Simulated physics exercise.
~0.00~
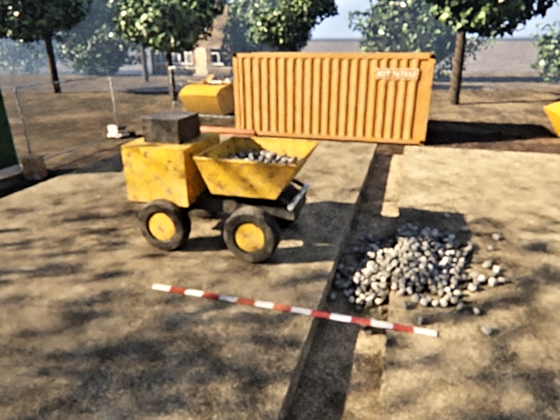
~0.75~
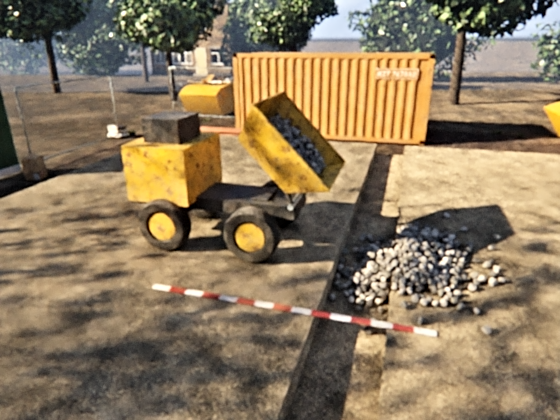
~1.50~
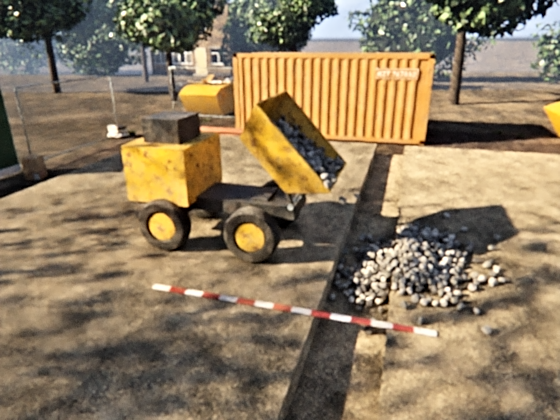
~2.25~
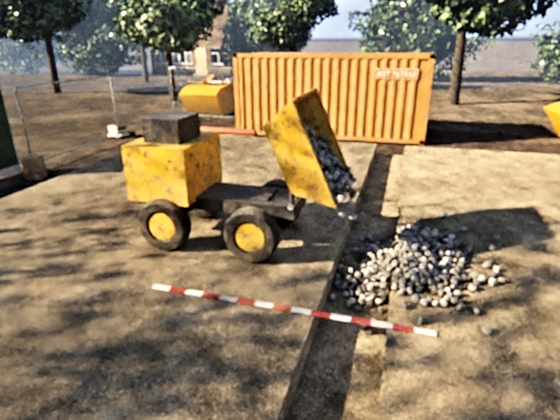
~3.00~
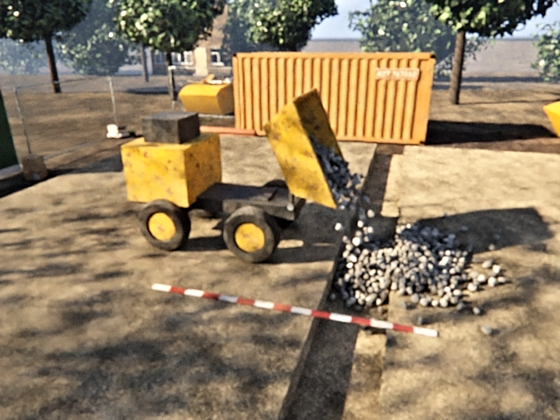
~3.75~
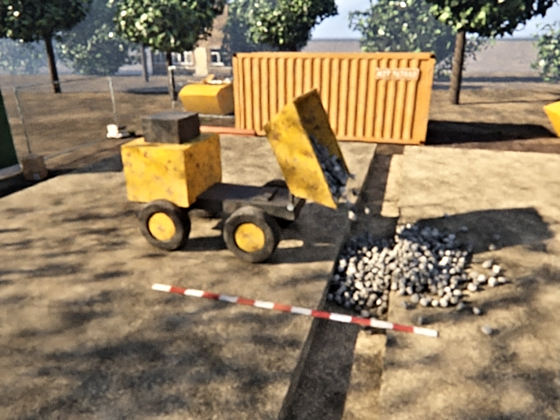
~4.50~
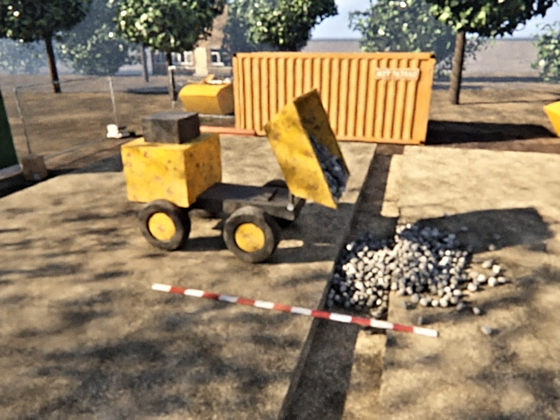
On a sunlit dirt site beside an orange container, a yellow dumper tilts its skip steeply to the right, holds it raised, and spills grey stones into the trench next to an existing heap, leaving the skip tipped and the pile in the trench larger.
